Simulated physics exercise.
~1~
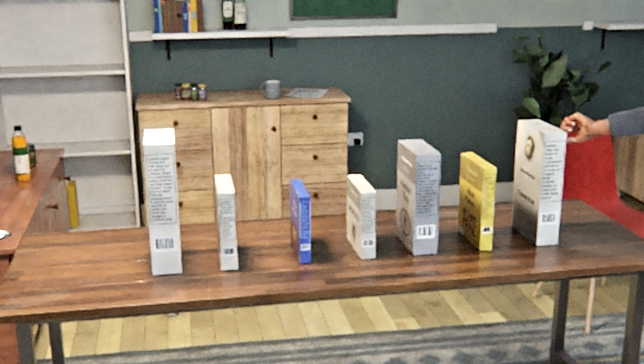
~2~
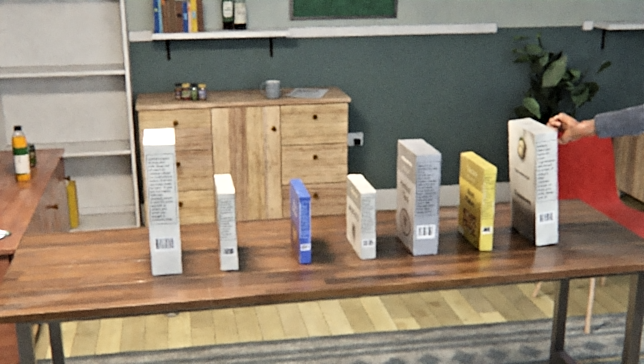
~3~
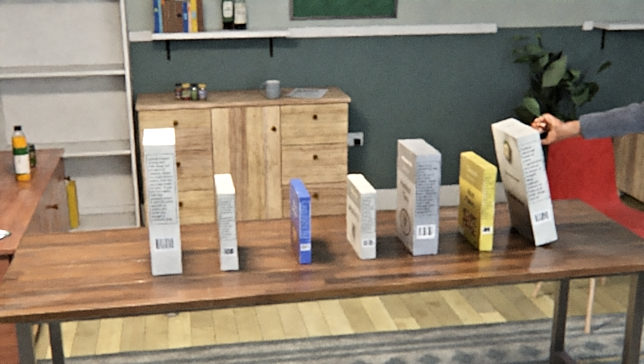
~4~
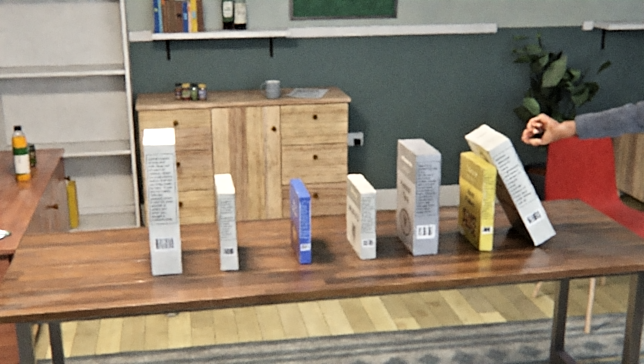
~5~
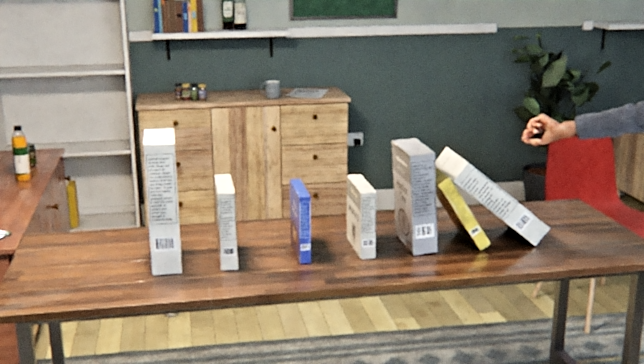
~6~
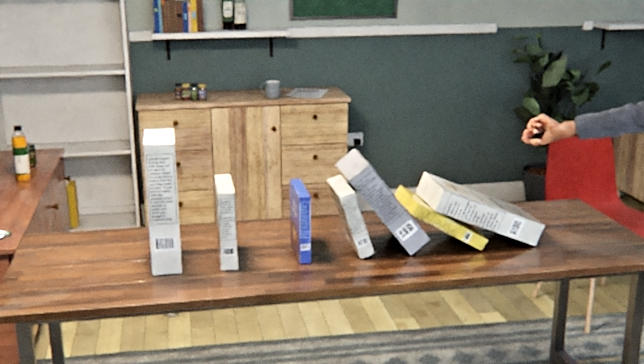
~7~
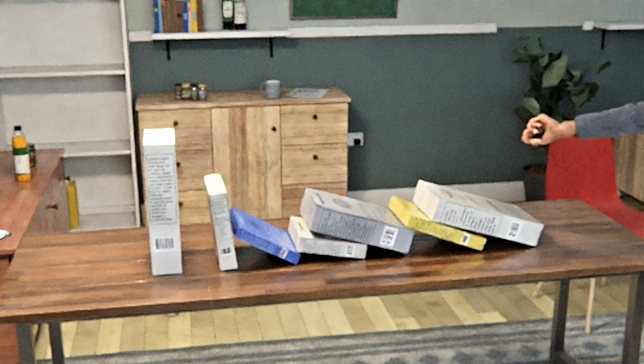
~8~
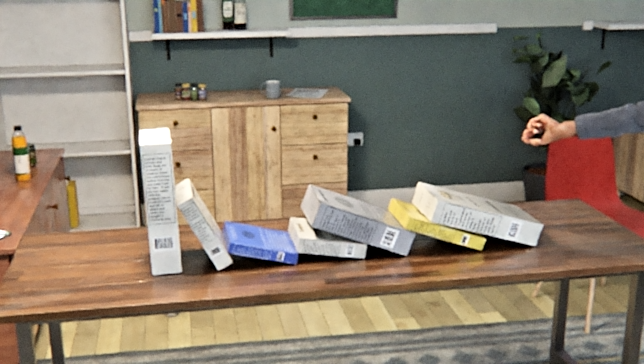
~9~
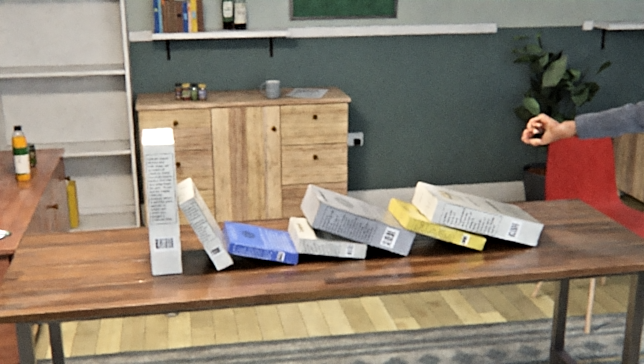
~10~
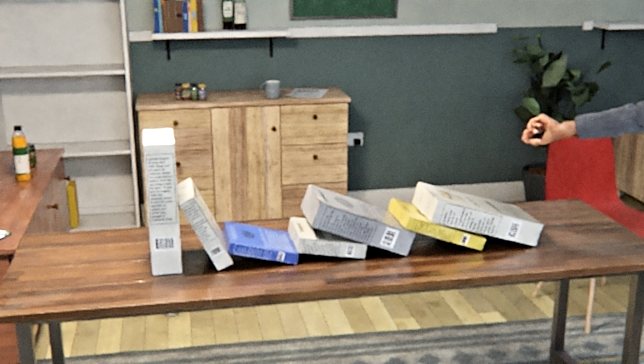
In a dining room, a hand tipped the rightmost of seven upright boxes on a wooden table, and they toppled leftward one after another, the yellow and blue ones included, until the small white one leaned against the tall leftmost box, which stayed standing.
